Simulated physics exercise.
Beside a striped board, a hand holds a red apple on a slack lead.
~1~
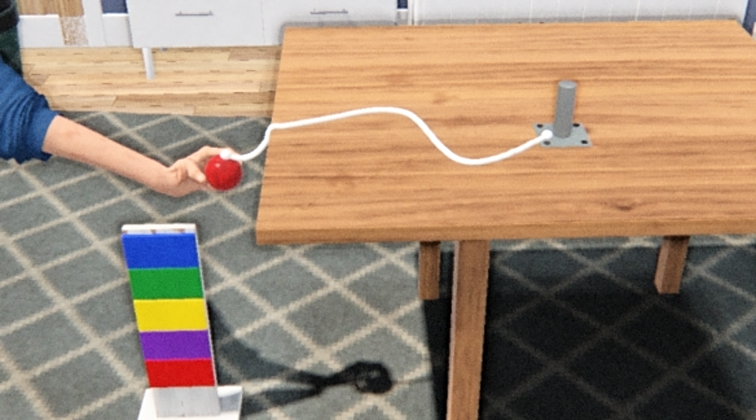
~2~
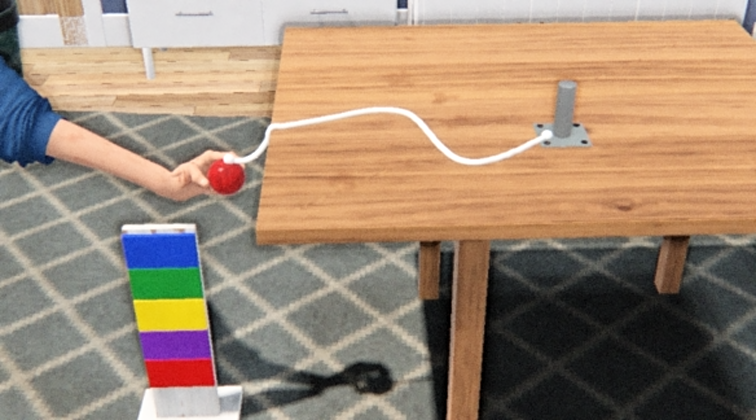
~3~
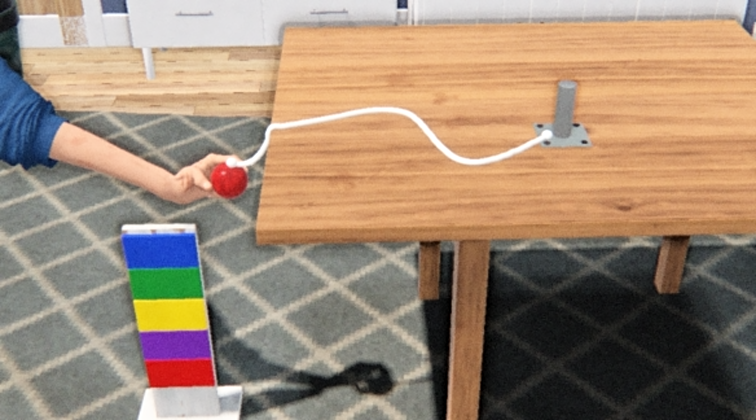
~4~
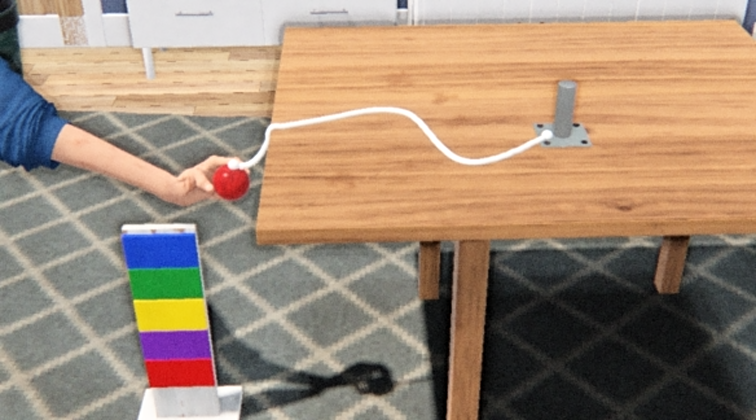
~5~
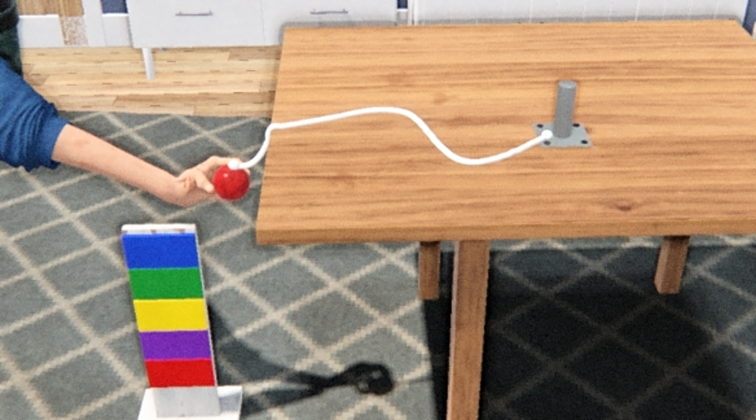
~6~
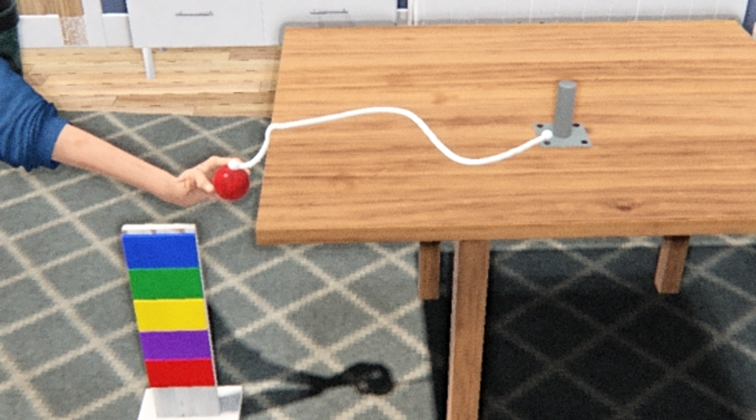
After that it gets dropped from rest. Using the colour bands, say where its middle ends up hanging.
Its middle ends up at the green band.
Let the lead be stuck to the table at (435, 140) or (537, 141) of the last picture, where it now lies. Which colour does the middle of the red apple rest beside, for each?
For the first place it's blue, and for the second green.
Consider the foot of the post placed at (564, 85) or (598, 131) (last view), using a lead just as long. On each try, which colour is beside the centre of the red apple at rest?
First try: Blue; second try: Blue.
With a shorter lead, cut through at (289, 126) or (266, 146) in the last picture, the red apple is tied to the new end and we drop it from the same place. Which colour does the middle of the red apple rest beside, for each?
First try: No band; second try: Blue.
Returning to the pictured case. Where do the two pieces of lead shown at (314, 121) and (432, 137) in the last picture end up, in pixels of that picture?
End: (271, 180) and then (382, 134).
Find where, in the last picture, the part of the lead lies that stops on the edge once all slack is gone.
Look around (358, 113).
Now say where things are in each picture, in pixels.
Red apple (223, 173); blue (161, 253); green (166, 285); yellow (171, 317); purple (176, 346); red (180, 375), in the first picture.
Red apple (227, 177); lead through (523, 148) (456, 159) (422, 125) (358, 113) (288, 126), in the second picture.
Red apple (230, 180), in the third picture.
Red apple (231, 182); lead through (523, 148) (456, 159) (422, 125) (358, 113) (288, 126), in the fourth picture.
Red apple (232, 183), in the fifth picture.
Red apple (232, 183); lead through (523, 148) (456, 159) (422, 125) (358, 113) (288, 126), in the sixth picture.
Early on, apple near (265, 268); level with green.
Midway, apple near (284, 282); level with green.
Finally, apple near (277, 283); level with green. Its middle rests at the green band.
